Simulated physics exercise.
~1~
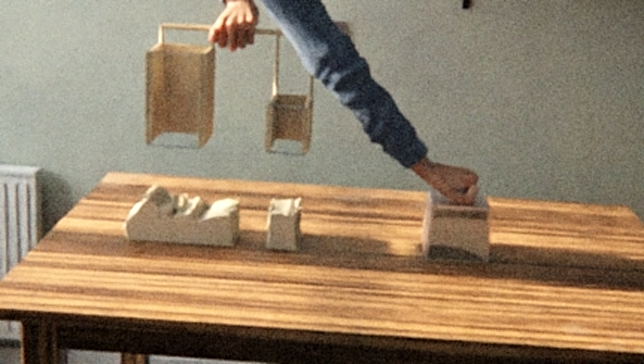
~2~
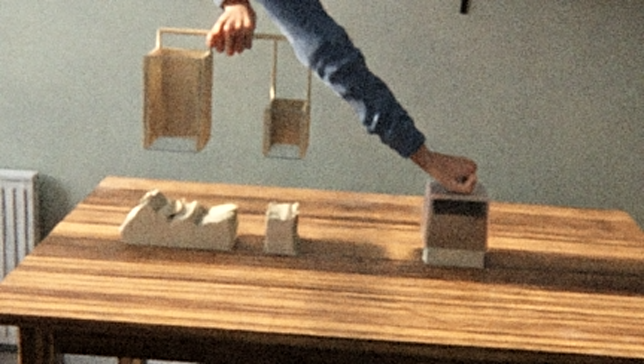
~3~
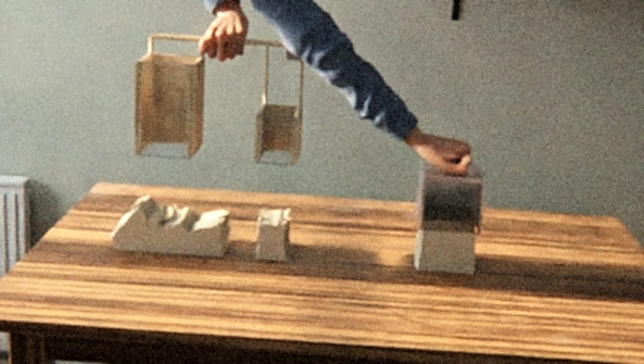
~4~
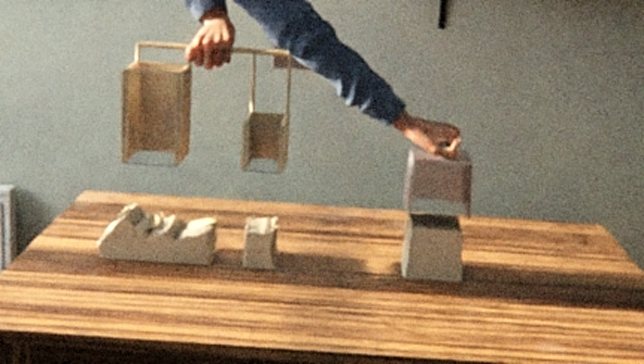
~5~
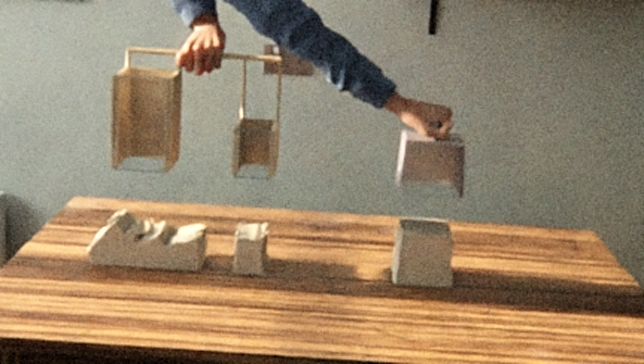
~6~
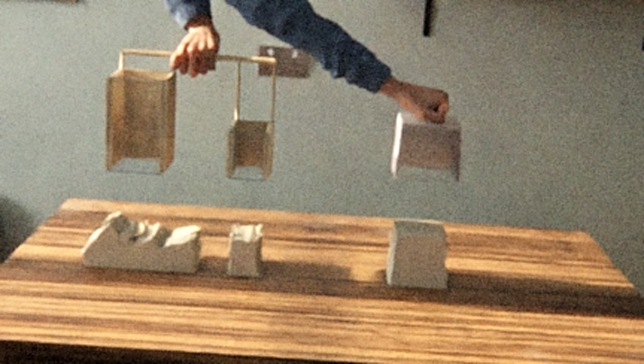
A clear, box-shaped tin is drawn upward by a hand at the right of a striped brown wooden table, seen from slightly above against a grey-green wall. The other hand holds up two joined, open wooden holders at the left, over a long, jagged pale lump and a smaller rough-topped one. As the tin rises, a pale block of flour emerges beneath it, and the view drifts slightly right. The tin comes clear and hangs above the block, which stays upright, flat-topped and nearly whole, while the two broken lumps remain still.
